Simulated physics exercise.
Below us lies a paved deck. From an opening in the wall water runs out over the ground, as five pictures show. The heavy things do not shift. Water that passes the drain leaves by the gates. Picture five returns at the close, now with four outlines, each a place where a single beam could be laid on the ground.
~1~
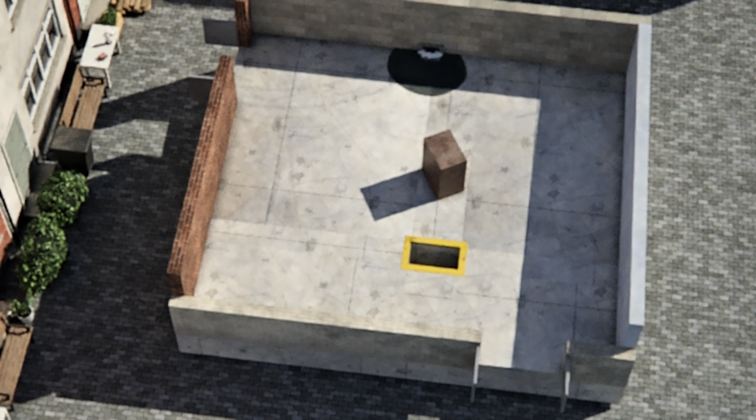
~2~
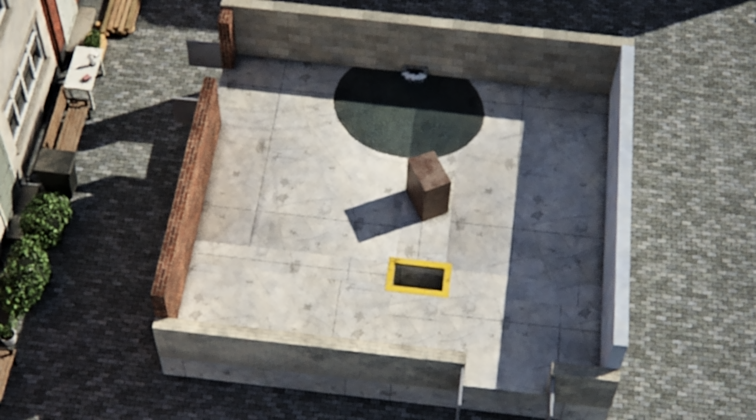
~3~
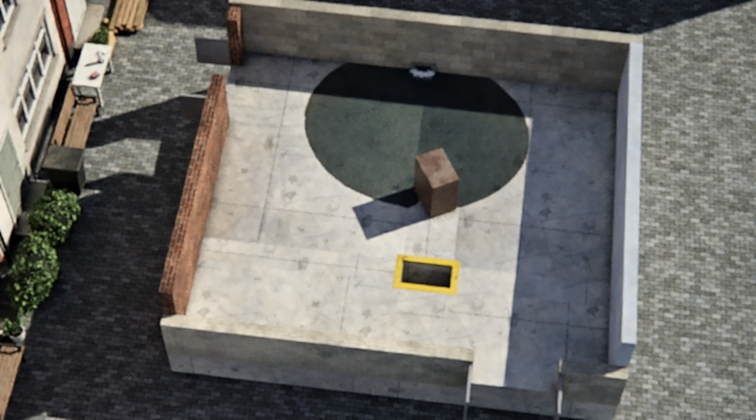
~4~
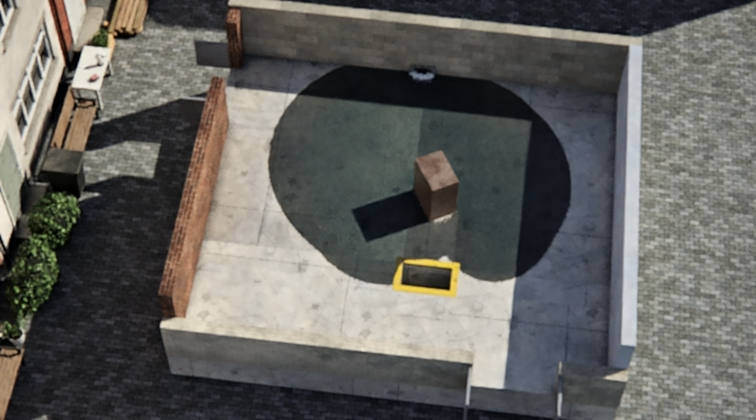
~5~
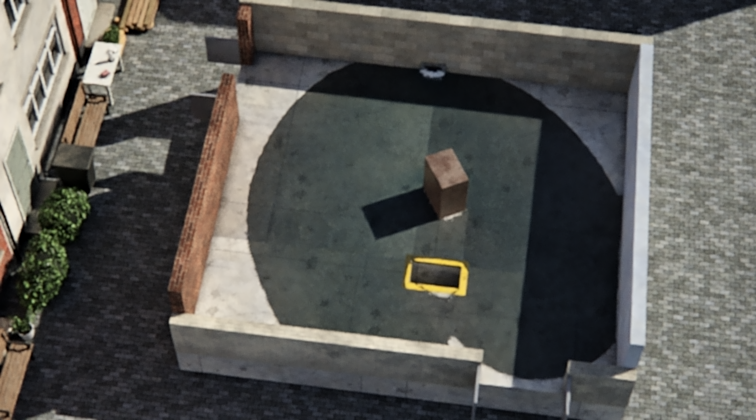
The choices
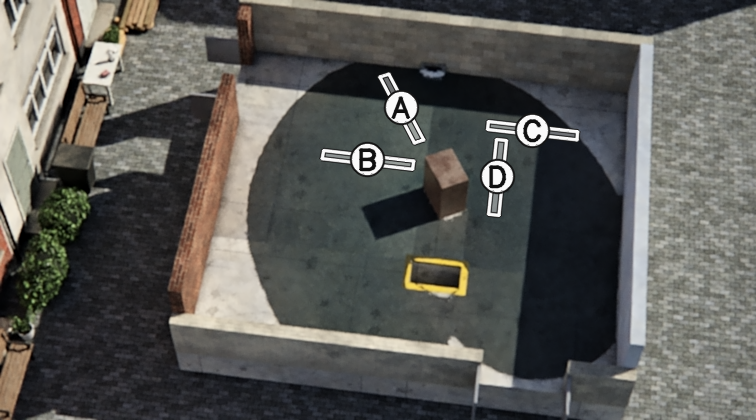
A dark, wet patch spreads across a pale paved deck enclosed by low walls, seen from high above at a slant. A brown block stands near the middle, a yellow-rimmed drain pit lies below it, a white outfall sits at the back wall, and a brick wall runs along the left. The rounded patch widens from the outfall, surrounds the block, then reaches the pit and near wall, as the camera shifts slightly.
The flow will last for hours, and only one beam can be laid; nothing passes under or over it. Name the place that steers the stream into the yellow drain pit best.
Best: D.
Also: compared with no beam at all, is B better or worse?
Worse.
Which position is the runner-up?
Here it is position C.
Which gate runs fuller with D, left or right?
The right one.
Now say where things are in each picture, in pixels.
In the first frame, outfall at (431, 48); yellow drain pit at (434, 256); open gate at (521, 357); open gate at (244, 74); front seen at (421, 90), 3 % of the ground wet; yellow drain pit still dry.
In the second frame, front seen at (387, 151), 10 % of the ground wet; yellow drain pit still dry.
In the third frame, front seen at (409, 203), 23 % of the ground wet; yellow drain pit still dry.
In the fourth frame, front seen at (386, 281), 42 % of the ground wet; yellow drain pit still dry.
In the fifth frame, front seen at (605, 345), 71 % of the ground wet; yellow drain pit taking water.
On the marked copy, A from (384, 75) to (419, 141); B from (322, 154) to (413, 165); C from (487, 125) to (577, 135); D from (493, 214) to (501, 139).
With A, about 11 % of the stream goes into the yellow drain pit, about 85 % out by the gates.
With B, about 12 % of the stream goes into the yellow drain pit, about 86 % out by the gates.
With C, about 18 % of the stream goes into the yellow drain pit, about 79 % out by the gates.
With D, about 26 % of the stream goes into the yellow drain pit, about 71 % out by the gates.
